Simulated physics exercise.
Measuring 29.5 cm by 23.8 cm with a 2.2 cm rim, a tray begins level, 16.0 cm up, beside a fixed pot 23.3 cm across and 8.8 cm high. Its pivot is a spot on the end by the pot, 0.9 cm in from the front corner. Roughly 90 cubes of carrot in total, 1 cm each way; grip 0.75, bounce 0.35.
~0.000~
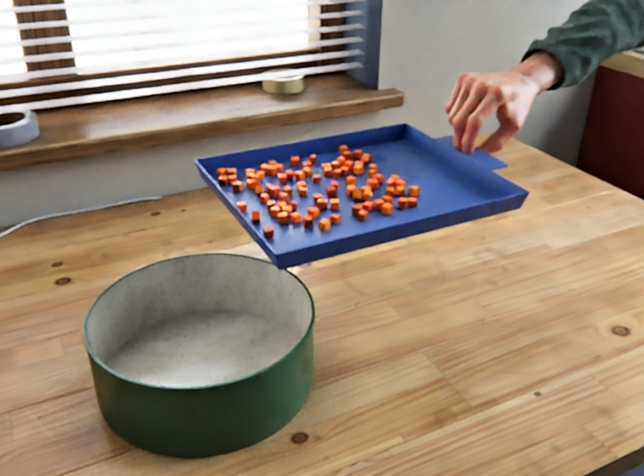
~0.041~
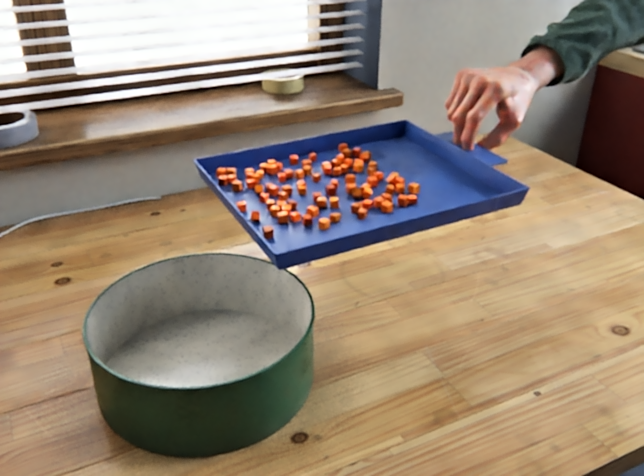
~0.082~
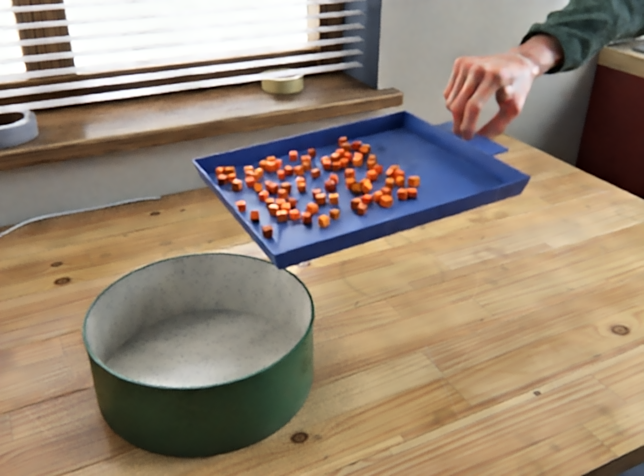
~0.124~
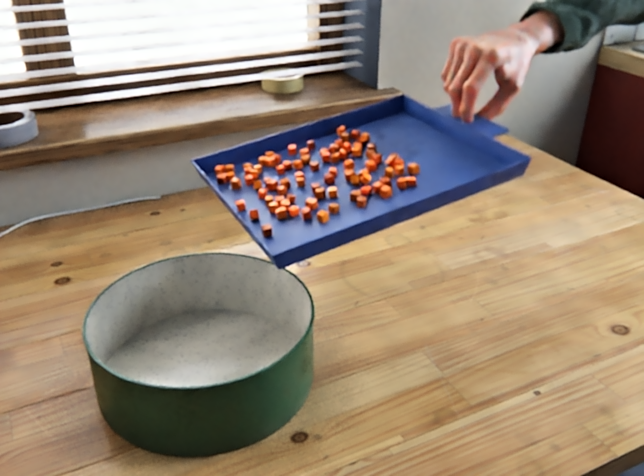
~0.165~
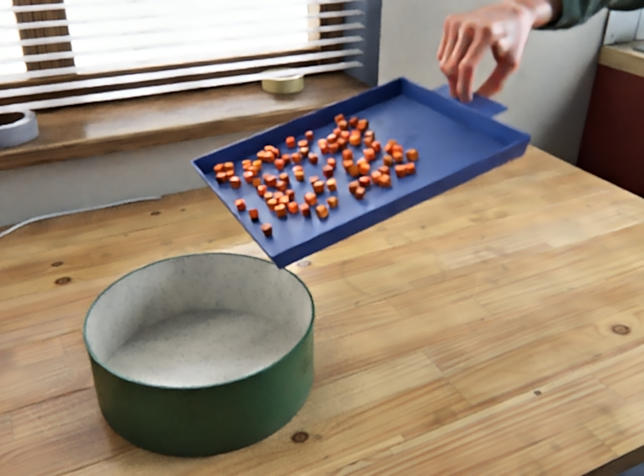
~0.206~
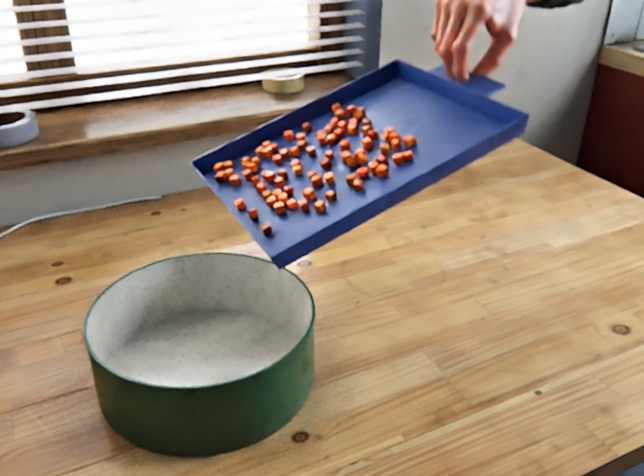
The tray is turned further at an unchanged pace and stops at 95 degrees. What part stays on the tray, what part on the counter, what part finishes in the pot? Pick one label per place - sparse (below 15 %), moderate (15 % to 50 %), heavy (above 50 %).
Tray: Sparse; counter: Moderate; pot: Heavy.
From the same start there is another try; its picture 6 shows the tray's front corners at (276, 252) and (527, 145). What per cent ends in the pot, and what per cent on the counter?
You'd end with pot at 95 and counter at 5.
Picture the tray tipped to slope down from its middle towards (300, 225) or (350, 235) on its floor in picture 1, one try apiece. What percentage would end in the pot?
Estimate: Some 85 % and some 20 % respectively.
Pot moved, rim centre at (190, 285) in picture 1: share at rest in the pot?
95 %.
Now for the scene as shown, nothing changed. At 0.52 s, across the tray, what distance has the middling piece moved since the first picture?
Displacement on the tray: Roughly 5 cm.
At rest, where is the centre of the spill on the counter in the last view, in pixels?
Around (106, 315).
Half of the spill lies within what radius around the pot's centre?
About 20 cm from the centre.
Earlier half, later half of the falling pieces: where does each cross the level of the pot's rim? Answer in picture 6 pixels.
Near (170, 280) at first, near (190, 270) afterwards.
After 0.52 s, tilt 56 degrees; the tray holds 100 %, the pot 0 %.
After 0.73 s, tilt 81 degrees; the tray holds 65 %, the pot 5 %.
Then, at 1.05 s, tilt 95 degrees; the tray holds 15 %, the pot 60 %.
At rest (2.4 s), tray 0 %, counter 30 %, pot 70 %.
